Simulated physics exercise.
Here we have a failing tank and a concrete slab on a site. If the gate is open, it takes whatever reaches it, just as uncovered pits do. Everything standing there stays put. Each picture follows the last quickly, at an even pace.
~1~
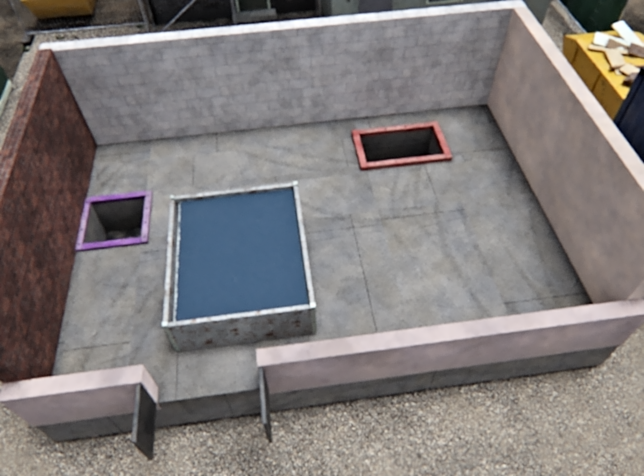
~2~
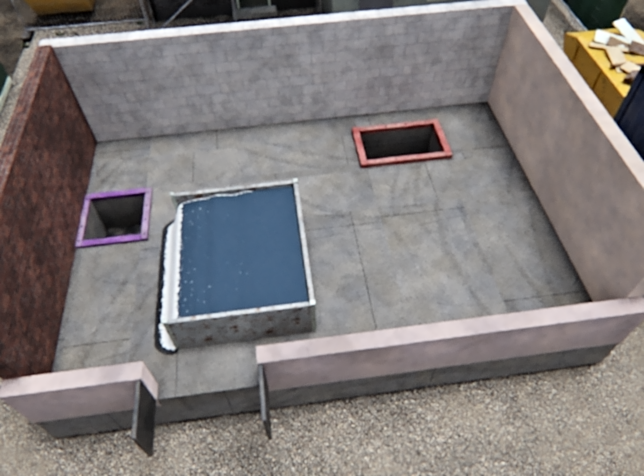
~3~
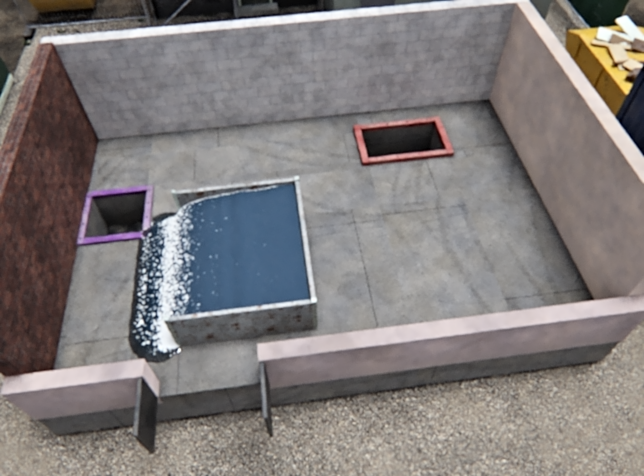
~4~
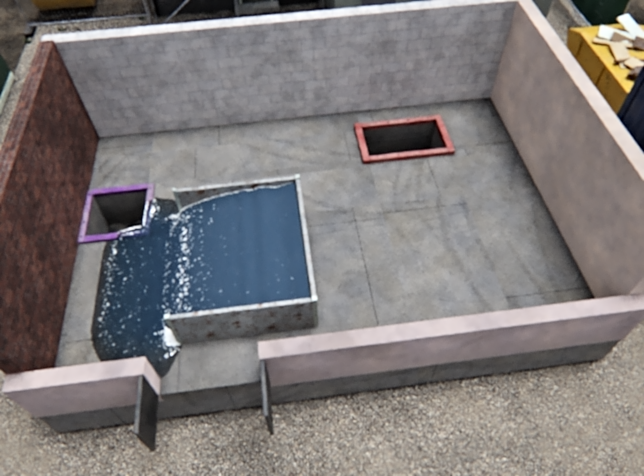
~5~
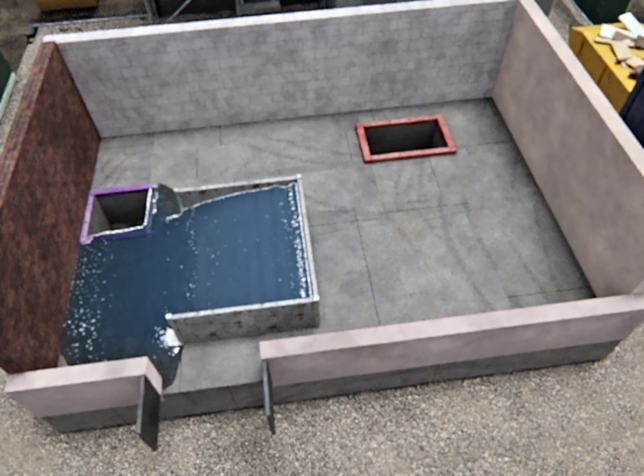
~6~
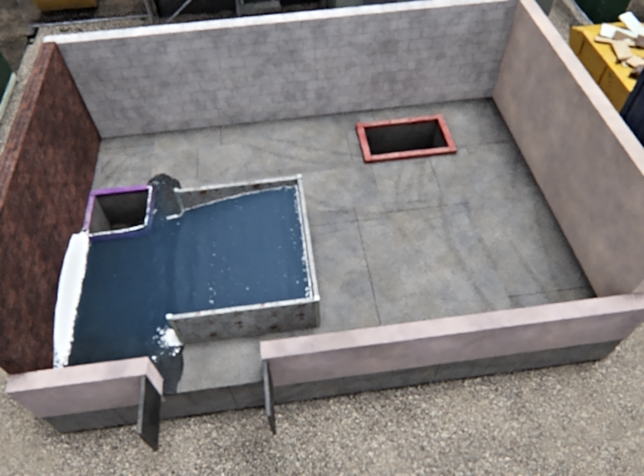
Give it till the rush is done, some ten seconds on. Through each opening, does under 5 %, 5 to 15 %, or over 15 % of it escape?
At the end, the gate ends up mid-range - five to fifteen per cent. The red pit ends up low - beneath five per cent. The purple pit ends up high - past fifteen per cent.
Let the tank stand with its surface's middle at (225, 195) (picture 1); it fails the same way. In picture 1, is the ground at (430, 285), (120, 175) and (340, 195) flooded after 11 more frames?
In turn: Dry, under water, not flooded.
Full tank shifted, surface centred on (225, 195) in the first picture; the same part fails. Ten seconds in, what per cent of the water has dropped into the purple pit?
I'd put the purple pit near 45 per cent of the whole.
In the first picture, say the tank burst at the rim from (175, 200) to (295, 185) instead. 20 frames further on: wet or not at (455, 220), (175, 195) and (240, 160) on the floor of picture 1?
Taking them in order, I'd say not reached, swamped and swamped.
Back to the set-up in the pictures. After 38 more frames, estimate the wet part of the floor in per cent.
Around 50 percent of it.
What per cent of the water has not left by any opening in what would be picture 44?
I'd say around 58 per cent.
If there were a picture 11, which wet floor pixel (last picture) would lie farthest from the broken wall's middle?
Somewhere near (164, 138).
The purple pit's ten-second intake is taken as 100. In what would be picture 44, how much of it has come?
My estimate: Close to 90 per cent.
A moment on, water covers 15 % of the floor; the gate 0 %, the red pit 0 %, the purple pit 6 %.
Next, water covers 20 % of the floor; the gate 0 %, the red pit 0 %, the purple pit 16 %.
Then, water covers 30 % of the floor; the gate 3 %, the red pit 0 %, the purple pit 28 %.
Later, water covers 50 % of the floor; the gate 8 %, the red pit 0 %, the purple pit 35 %.
In the end, water covers 70 % of the floor; the gate 10 %, the red pit 0 %, the purple pit 40 %.
